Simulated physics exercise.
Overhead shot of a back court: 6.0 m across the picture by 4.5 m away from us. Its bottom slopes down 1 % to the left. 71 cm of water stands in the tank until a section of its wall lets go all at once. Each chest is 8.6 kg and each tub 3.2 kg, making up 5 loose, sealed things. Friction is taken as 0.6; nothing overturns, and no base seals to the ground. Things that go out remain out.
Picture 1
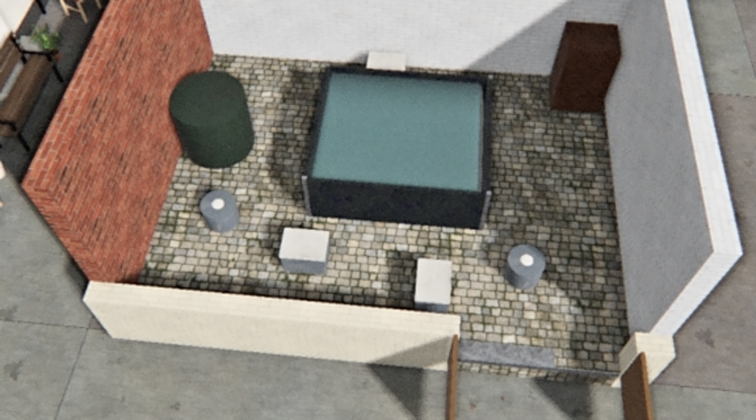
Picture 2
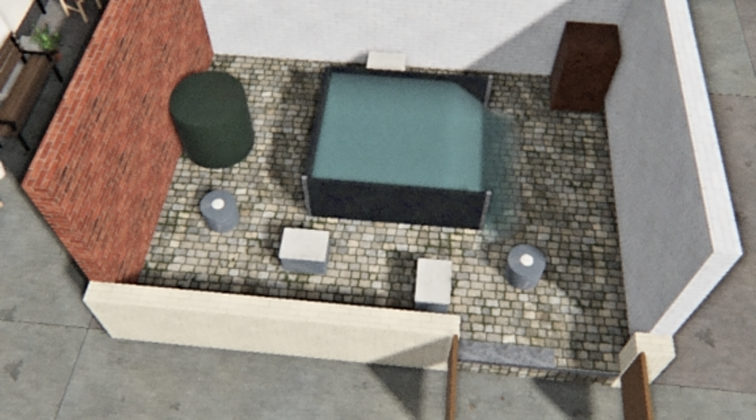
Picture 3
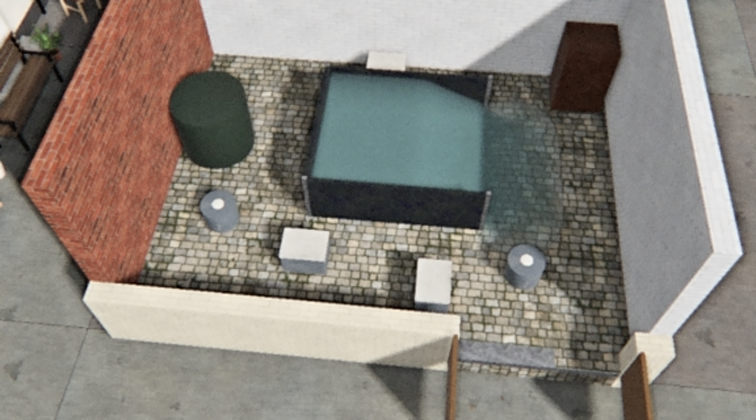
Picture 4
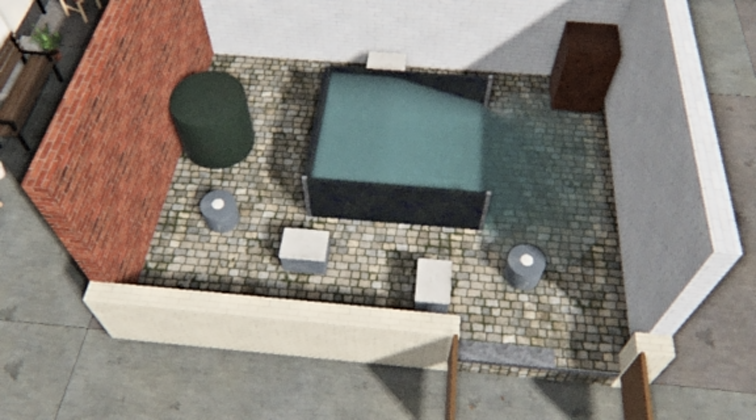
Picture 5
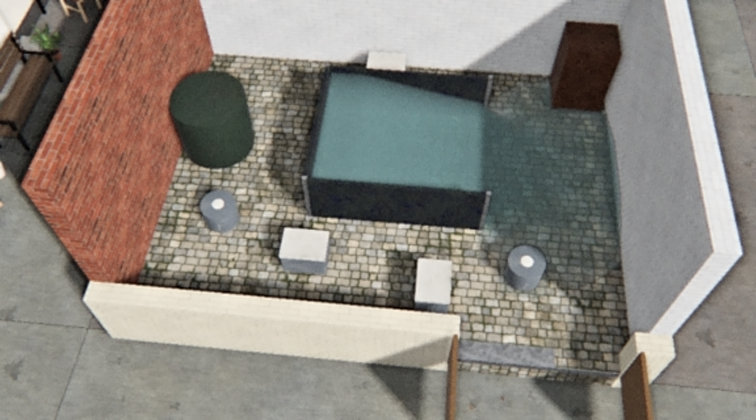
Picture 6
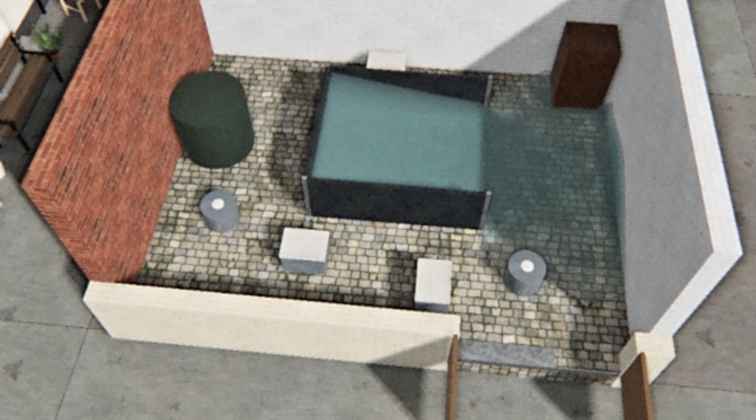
Water pours from the right side of a dark tank and spreads across the cobbled court.
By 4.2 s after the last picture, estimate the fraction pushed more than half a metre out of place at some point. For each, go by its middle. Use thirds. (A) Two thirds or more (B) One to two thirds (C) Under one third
Answer: B.
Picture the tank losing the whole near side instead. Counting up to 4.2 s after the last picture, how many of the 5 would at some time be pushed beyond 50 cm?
The answer then is 4.
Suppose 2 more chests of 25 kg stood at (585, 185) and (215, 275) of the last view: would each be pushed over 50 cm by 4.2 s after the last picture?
Beyond it, Within it.
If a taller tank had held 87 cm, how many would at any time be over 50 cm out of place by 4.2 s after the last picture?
It would come to 3 of them.
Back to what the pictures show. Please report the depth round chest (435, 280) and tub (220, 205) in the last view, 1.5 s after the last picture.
First about 0 cm, second about 0 cm.
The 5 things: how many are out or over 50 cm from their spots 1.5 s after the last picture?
By my reckoning, 0.
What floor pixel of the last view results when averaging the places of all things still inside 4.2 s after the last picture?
The centre sits near (304, 228).
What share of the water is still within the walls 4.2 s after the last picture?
Around 66 % of the water.
Then, 0.4 s after the last picture 0 of 5 are over 50 cm from their spots; 0 afloat.
Then, 1.5 s after the last picture 0 of 5 are over 50 cm from their spots; 0 afloat.
Then, 2.8 s after the last picture 2 of 5 are over 50 cm from their spots; 2 afloat.
Then, 4.2 s after the last picture 3 of 5 are over 50 cm from their spots, and 3 have been at some point; 2 afloat.
